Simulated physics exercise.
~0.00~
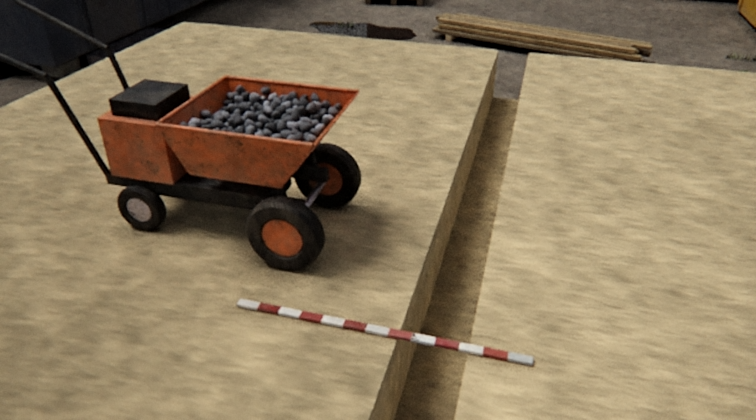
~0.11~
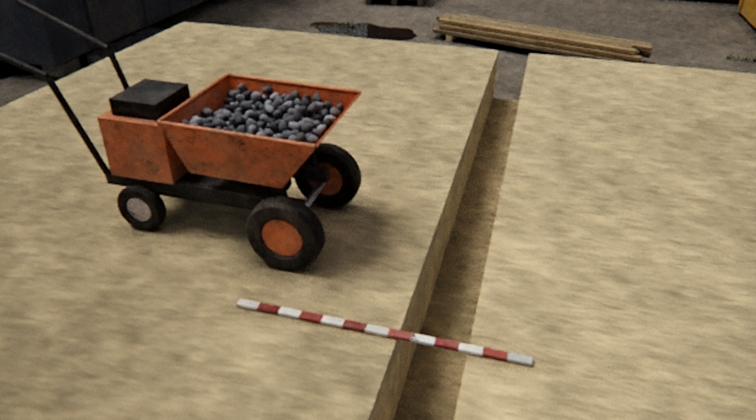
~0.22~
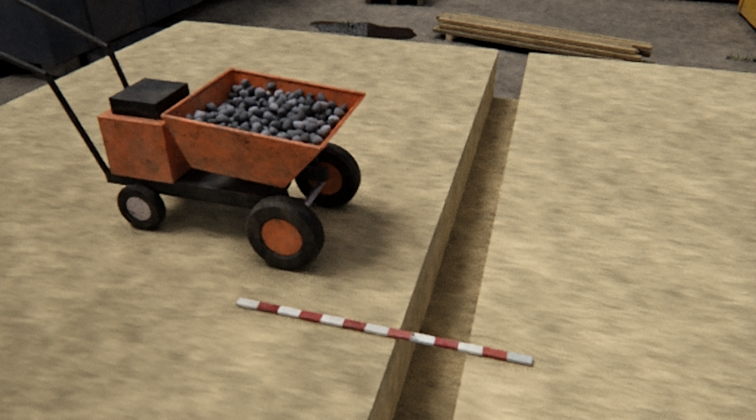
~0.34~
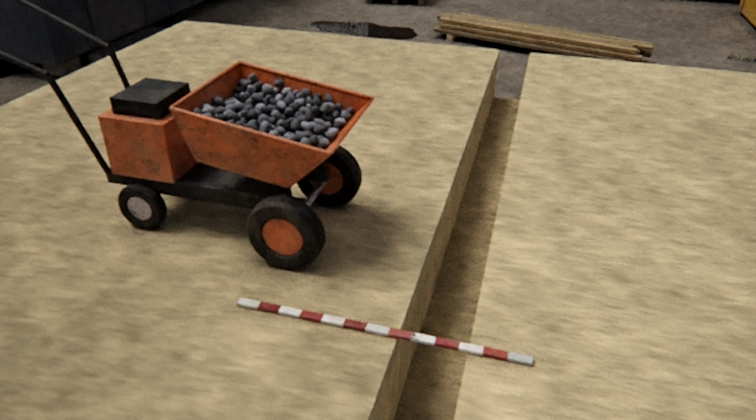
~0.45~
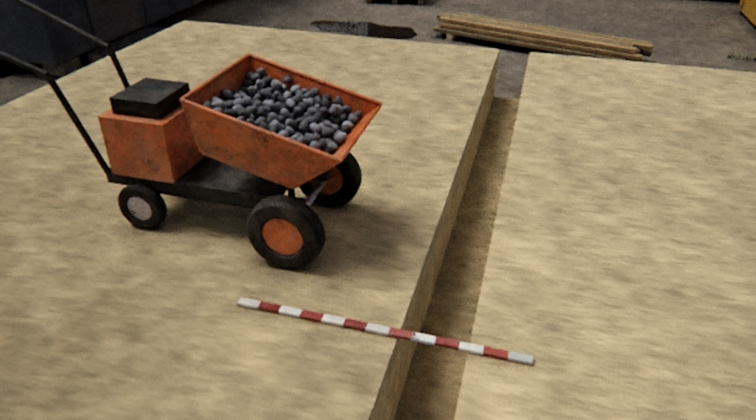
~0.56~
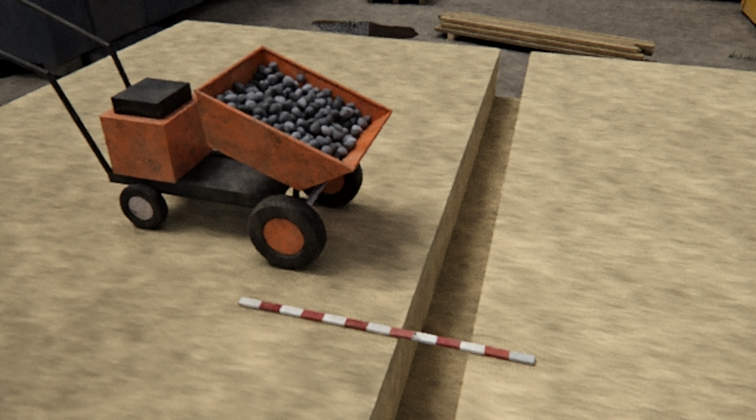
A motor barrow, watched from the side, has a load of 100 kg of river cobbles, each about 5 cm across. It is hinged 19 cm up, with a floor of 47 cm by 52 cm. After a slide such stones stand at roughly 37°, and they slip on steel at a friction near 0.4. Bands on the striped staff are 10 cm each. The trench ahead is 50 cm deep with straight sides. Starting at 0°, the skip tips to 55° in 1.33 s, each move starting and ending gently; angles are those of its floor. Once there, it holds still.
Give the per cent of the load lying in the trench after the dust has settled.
Close to 31 in every hundred.
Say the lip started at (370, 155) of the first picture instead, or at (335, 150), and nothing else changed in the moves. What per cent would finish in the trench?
Result: Close to 25 then close to 35 per cent.
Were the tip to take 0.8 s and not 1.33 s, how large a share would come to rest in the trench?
Close to 40 per cent then.
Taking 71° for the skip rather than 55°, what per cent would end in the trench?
It would come to about 100 percent.
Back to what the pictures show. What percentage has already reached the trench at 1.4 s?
Around 0 per cent of it, at that instant.
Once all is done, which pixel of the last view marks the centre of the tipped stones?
The stones end up centred near (452, 324).
After 1.0 s the floor is at 47°; 100 % in the skip; the foremost stones are at (376, 180).
After 1.4 s the floor is at 55°; 97 % in the skip, 3 % short of the trench; the foremost stones are at (428, 211).
After 1.8 s the floor is at 55°; 82 % in the skip, 6 % short of the trench, 12 % in the trench; the foremost stones are at (474, 308).
After 3.7 s the floor is at 55°; 61 % in the skip, 7 % short of the trench, 31 % in the trench; the foremost stones are at (476, 322).
